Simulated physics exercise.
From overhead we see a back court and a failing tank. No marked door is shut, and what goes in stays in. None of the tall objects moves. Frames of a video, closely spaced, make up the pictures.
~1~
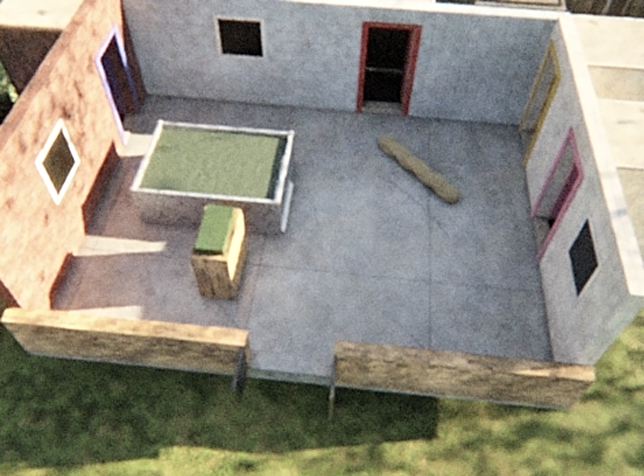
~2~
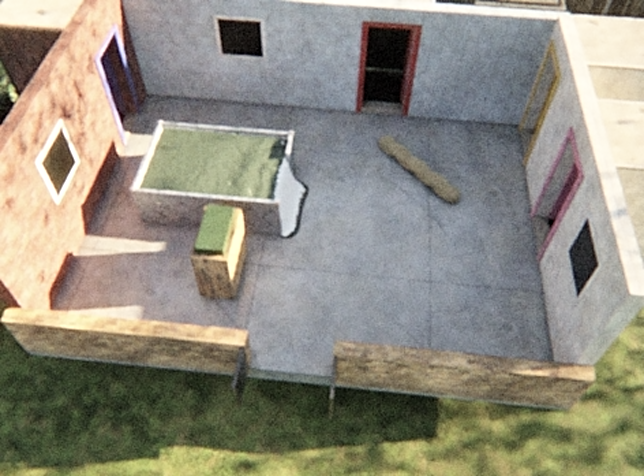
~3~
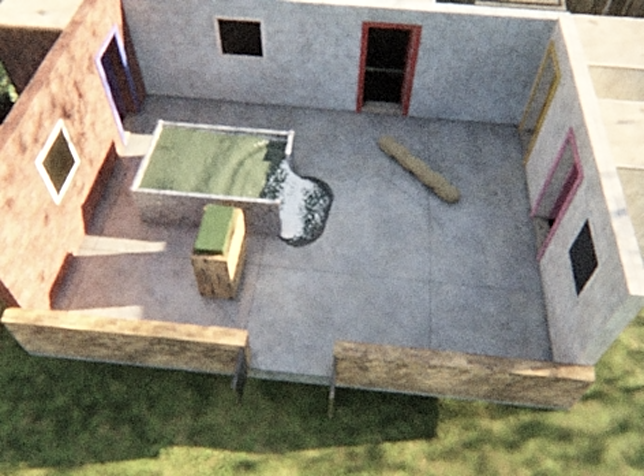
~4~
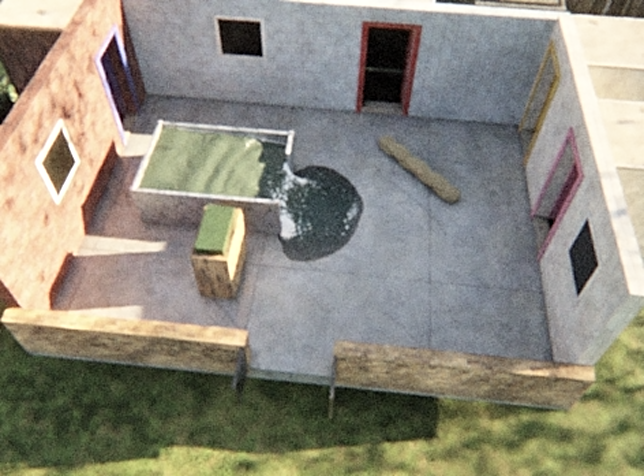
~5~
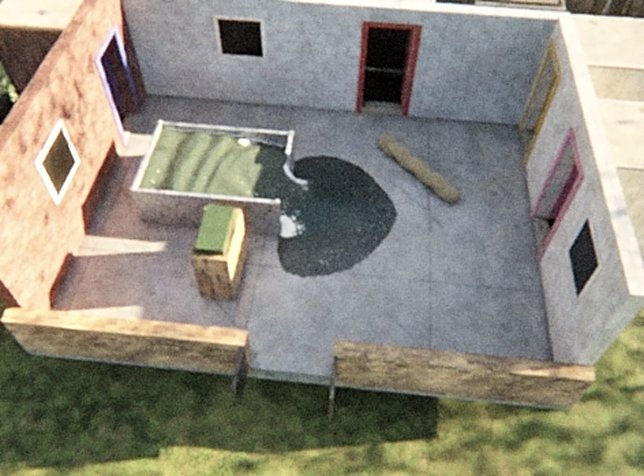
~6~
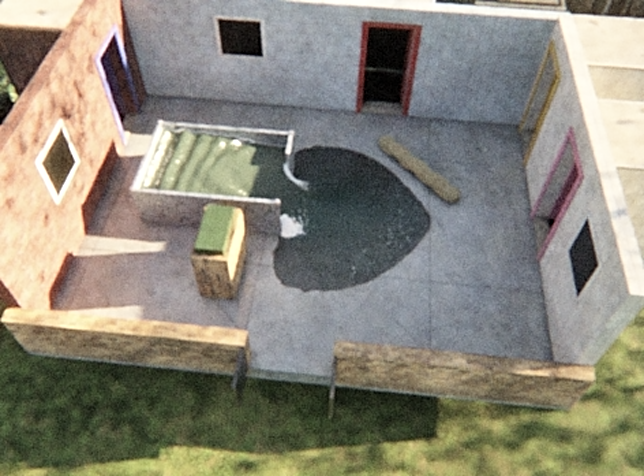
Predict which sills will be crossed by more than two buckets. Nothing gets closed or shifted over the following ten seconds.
The pink door will be; the yellow door will not be; the red door will not be; the blue door will not be.
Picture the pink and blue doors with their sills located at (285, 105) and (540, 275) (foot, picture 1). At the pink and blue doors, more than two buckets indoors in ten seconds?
The pink one stays under; the blue one passes that mark.
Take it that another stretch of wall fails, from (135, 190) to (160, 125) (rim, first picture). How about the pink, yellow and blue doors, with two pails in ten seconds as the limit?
Pink falls short, yellow falls short, blue exceeds the limit.
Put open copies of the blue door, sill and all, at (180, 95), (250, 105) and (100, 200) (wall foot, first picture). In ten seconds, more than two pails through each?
Note: Door one undershoots; door two undershoots; door three undershoots.
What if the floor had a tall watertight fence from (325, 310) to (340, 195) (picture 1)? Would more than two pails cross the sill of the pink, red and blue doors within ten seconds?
The pink door stays shy of it, the red door tops the mark and the blue door tops the mark.
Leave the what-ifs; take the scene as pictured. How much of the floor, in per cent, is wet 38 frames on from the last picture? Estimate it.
It comes to roughly 65 in a hundred.
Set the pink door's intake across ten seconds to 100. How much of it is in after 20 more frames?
I make it 70 per cent.
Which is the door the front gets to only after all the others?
Result: The blue door.
A moment on, water covers 30 % of the floor; the pink door wet at the sill, nothing in, the yellow door not reached, the red door not reached, the blue door not reached.
Next, water covers 45 % of the floor; the pink door over two buckets in, the yellow door not reached, the red door wet at the sill, nothing in, the blue door not reached.
Then, water covers 45 % of the floor; the pink door far over two buckets in, the yellow door wet at the sill, nothing in, the red door wet at the sill, nothing in, the blue door not reached.
Later, water covers 65 % of the floor; the pink door far over two buckets in, the yellow door wet at the sill, nothing in, the red door wet at the sill, nothing in, the blue door not reached.
In the end, water covers 90 % of the floor; the pink door far over two buckets in, the yellow door under two buckets in, the red door wet at the sill, nothing in, the blue door wet at the sill, nothing in.
